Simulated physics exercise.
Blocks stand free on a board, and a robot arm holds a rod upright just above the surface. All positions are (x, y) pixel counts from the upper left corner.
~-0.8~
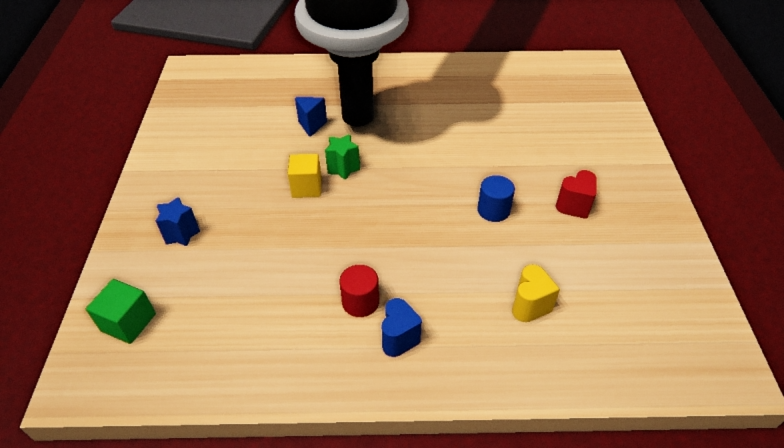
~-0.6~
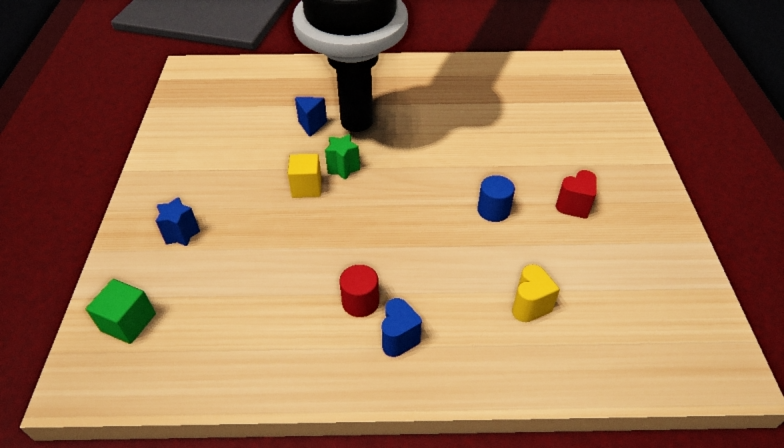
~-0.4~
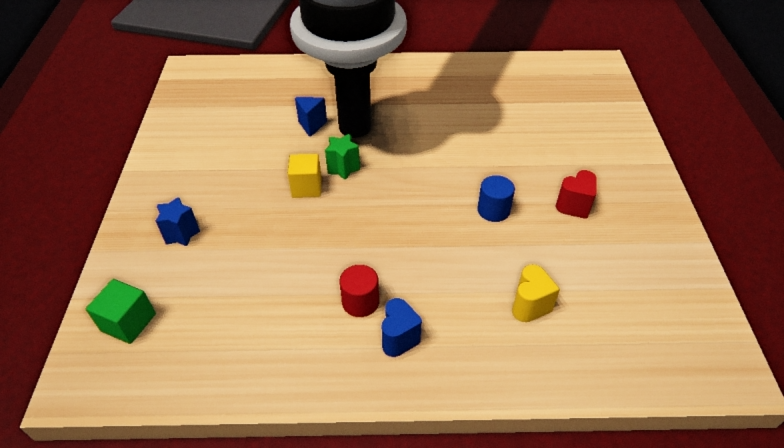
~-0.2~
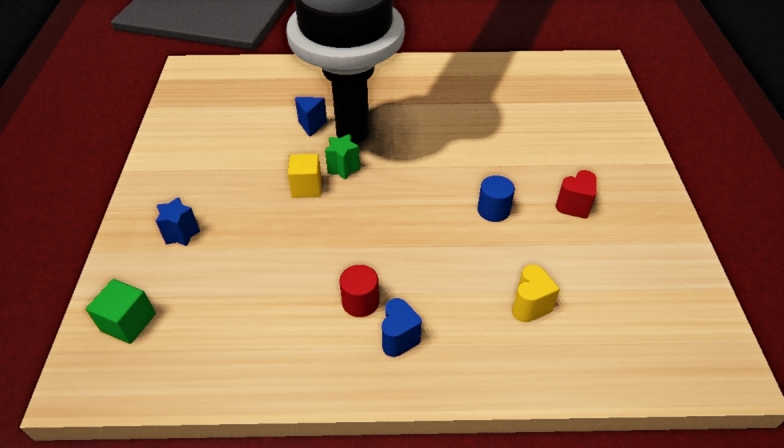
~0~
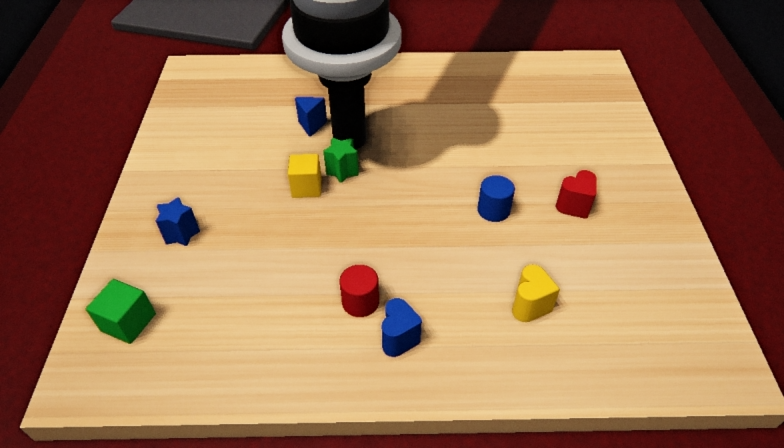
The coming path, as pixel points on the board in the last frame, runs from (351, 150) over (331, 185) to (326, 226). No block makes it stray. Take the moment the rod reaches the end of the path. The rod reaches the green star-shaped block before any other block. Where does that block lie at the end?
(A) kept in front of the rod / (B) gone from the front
It's A.
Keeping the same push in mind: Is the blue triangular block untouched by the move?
I'd say yes.
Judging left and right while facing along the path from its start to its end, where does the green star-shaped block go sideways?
Left side.
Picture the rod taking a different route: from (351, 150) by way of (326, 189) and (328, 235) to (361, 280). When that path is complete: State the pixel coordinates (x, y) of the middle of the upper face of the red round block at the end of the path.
The middle of its upper face will lie at (371, 308).
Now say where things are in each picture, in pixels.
The first frame shows rod's lower end at (358, 117); yellow square piece at (303, 163); blue triangular block at (309, 102); green star-shaped block at (341, 143).
The second frame shows rod at (357, 122); blocks still.
The third frame shows rod at (355, 128); blocks still.
The fourth frame shows rod at (353, 134); blocks still.
The fifth frame shows rod at (350, 140); yellow square piece at (303, 163); blue triangular block at (309, 102); green star-shaped block at (341, 146).
What follows on the original path. One third of the way, rod at (334, 163); yellow square piece at (300, 164); green star-shaped block at (334, 170).
Two thirds of the way, rod at (328, 188); yellow square piece at (292, 168); green star-shaped block at (331, 197), turned 15° anticlockwise.
At the end, rod at (325, 216); yellow square piece at (293, 168); blue triangular block still; green star-shaped block at (331, 226), turned 20° anticlockwise.
